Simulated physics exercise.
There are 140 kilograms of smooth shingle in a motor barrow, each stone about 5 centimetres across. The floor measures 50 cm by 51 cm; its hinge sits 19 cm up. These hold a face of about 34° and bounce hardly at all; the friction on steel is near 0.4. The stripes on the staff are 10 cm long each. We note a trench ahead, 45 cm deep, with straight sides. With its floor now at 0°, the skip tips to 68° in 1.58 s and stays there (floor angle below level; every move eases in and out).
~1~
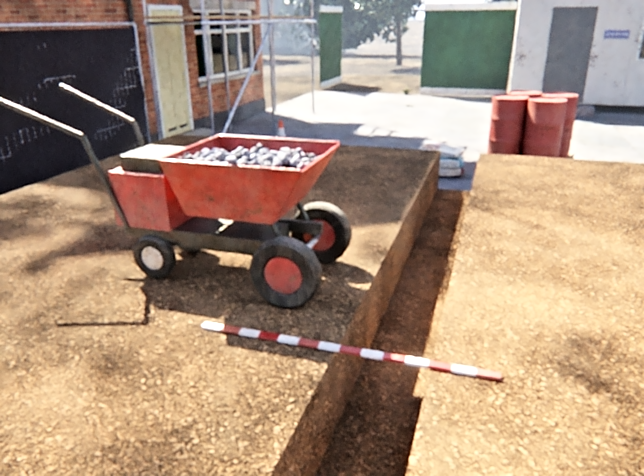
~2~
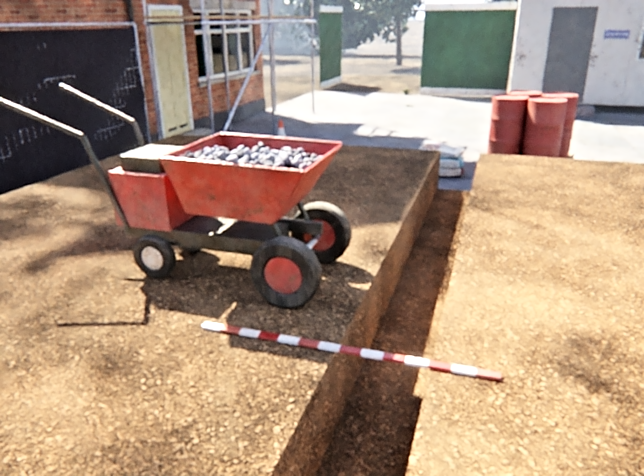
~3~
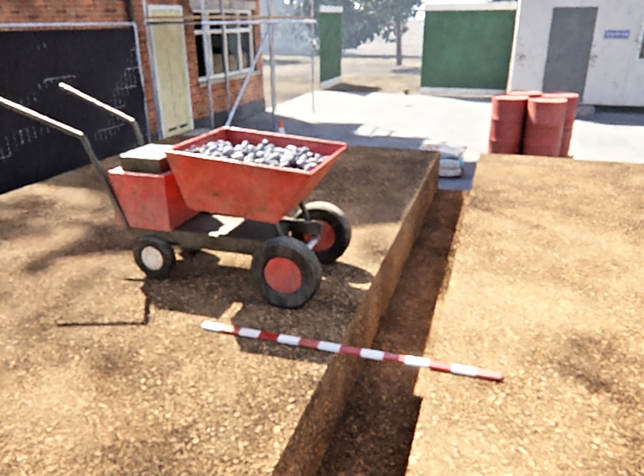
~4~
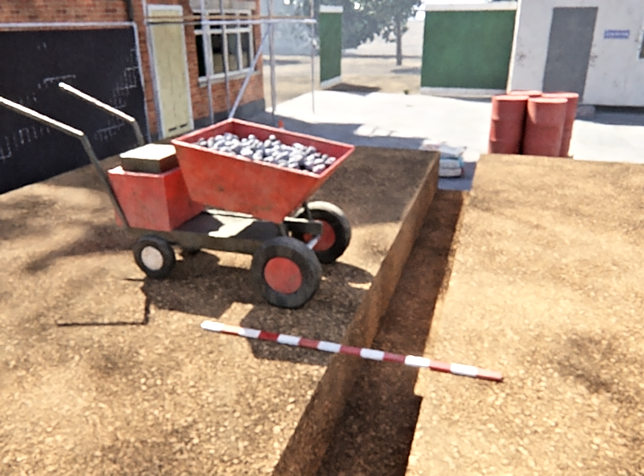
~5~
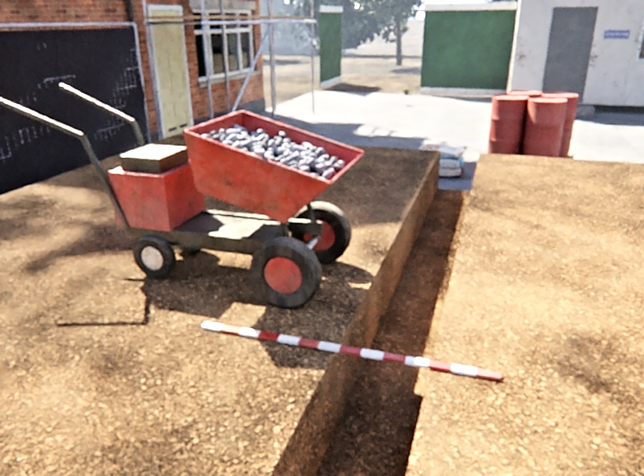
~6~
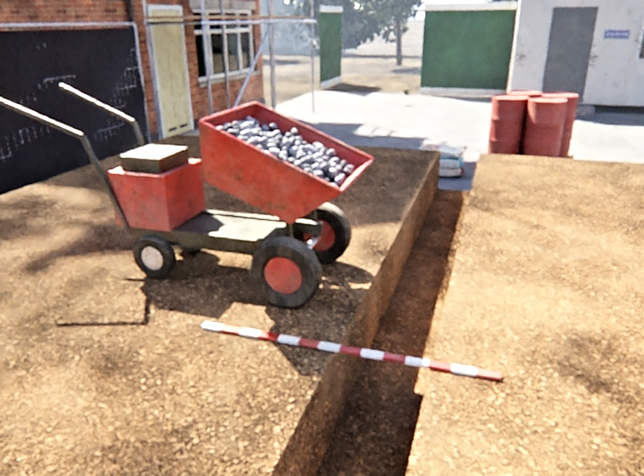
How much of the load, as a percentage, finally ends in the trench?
I would put it at about 71 per cent.
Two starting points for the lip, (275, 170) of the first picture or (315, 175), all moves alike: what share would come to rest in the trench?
Roughly 95 per cent, then 55 per cent.
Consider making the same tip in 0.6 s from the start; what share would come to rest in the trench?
Trench share: Approx. 40%.
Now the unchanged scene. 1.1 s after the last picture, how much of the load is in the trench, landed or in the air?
I'd say near 25 per cent at that time.
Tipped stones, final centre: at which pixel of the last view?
Their centre sits close to (426, 356).
Then, 0.6 s after the last picture the floor is at 57°, 99 % in the skip, 1 % in the trench; the foremost stones are at (402, 232).
Then, 1.1 s after the last picture the floor is at 68°, 58 % in the skip, 25 % in the trench, 17 % past the trench; the foremost stones are at (518, 315).
Then, 1.4 s after the last picture the floor is at 68°, 33 % in the skip, 38 % in the trench, 29 % past the trench; the foremost stones are at (611, 326).
Then, 3.4 s after the last picture the floor is at 68°, 0 % in the skip, 71 % in the trench, 29 % past the trench; the foremost stones are past the picture's edge.
